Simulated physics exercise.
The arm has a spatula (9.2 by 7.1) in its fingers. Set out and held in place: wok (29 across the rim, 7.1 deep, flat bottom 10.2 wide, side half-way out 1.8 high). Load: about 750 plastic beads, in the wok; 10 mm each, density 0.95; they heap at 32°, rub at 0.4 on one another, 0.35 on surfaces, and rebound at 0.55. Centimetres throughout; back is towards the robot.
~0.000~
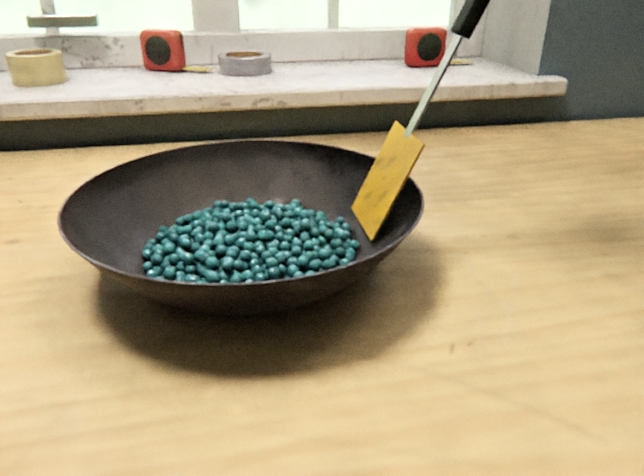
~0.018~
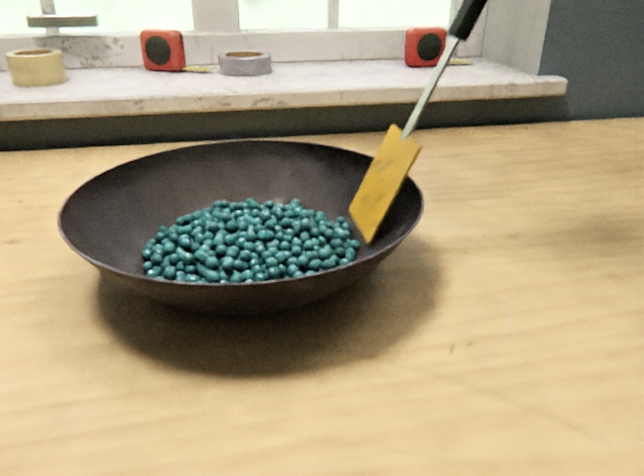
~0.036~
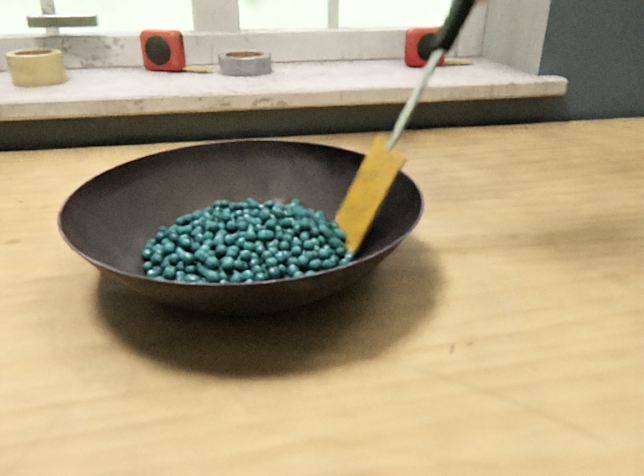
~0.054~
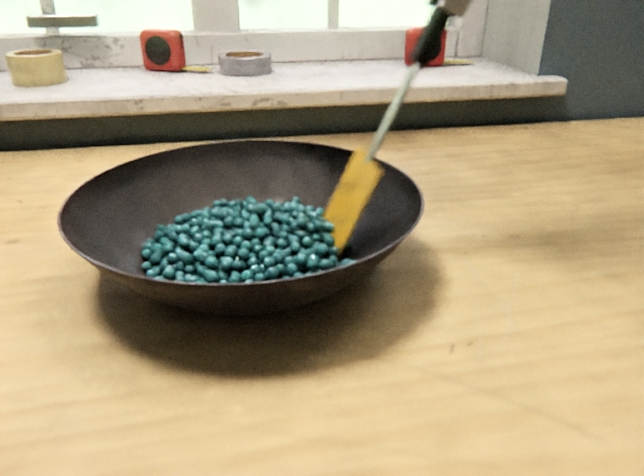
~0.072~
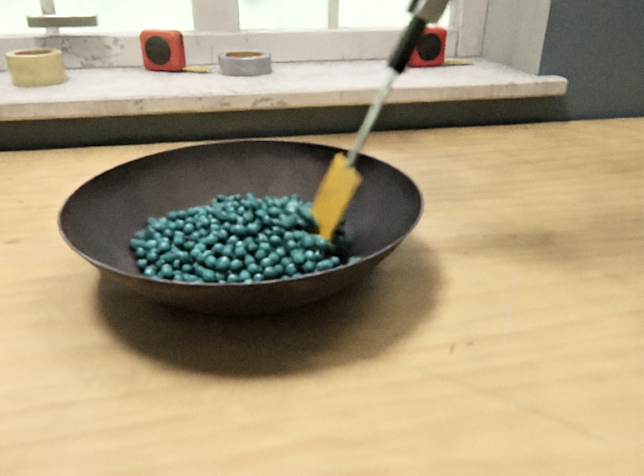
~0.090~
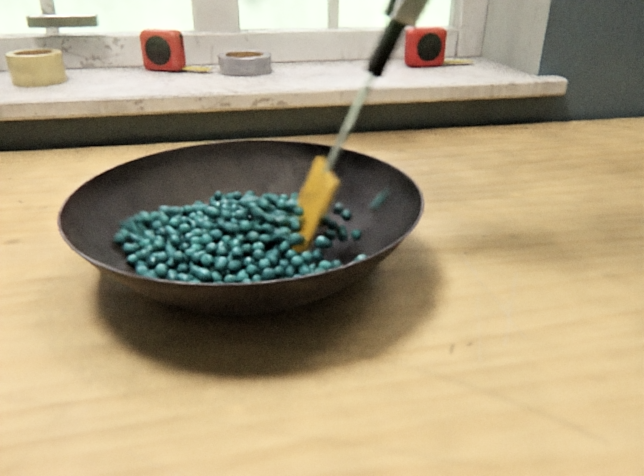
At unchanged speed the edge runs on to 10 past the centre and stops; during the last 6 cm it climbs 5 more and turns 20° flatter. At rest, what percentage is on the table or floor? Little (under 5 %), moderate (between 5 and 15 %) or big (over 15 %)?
Answer: Big; over 15 % of the plastic beads finish on the table or floor.
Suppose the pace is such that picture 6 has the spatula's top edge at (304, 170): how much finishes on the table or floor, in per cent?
About 30 per cent.
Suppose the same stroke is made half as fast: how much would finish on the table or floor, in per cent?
Then about 10 per cent.
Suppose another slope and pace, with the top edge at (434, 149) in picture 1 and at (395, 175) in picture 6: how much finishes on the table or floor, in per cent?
About 10 per cent.
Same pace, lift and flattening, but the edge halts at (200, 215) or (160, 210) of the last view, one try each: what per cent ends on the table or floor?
Some 5 and 10 per cent.
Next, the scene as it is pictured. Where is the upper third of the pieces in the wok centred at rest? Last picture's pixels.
Around (164, 248).
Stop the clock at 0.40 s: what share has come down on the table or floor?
About 10 per cent.
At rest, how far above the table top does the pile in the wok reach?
Roughly 6.0 cm.
After 0.13 s, sloping 65°, highest piece 15 above the table; 753 in the wok, 1 on the blade or in flight.
After 0.18 s, sloping 59°, highest piece 20 above the table; 753 in the wok, 1 on the blade or in flight.
After 0.40 s, sloping 45°, highest piece 20 above the table; 564 in the wok, 57 on the table or floor, 133 on the blade or in flight.
After 1.45 s, sloping 45°, highest piece 6 above the table; 564 in the wok, 190 on the table or floor.
In the end, 564 in the wok, 190 on the table or floor. That is 25 % on the table or floor.
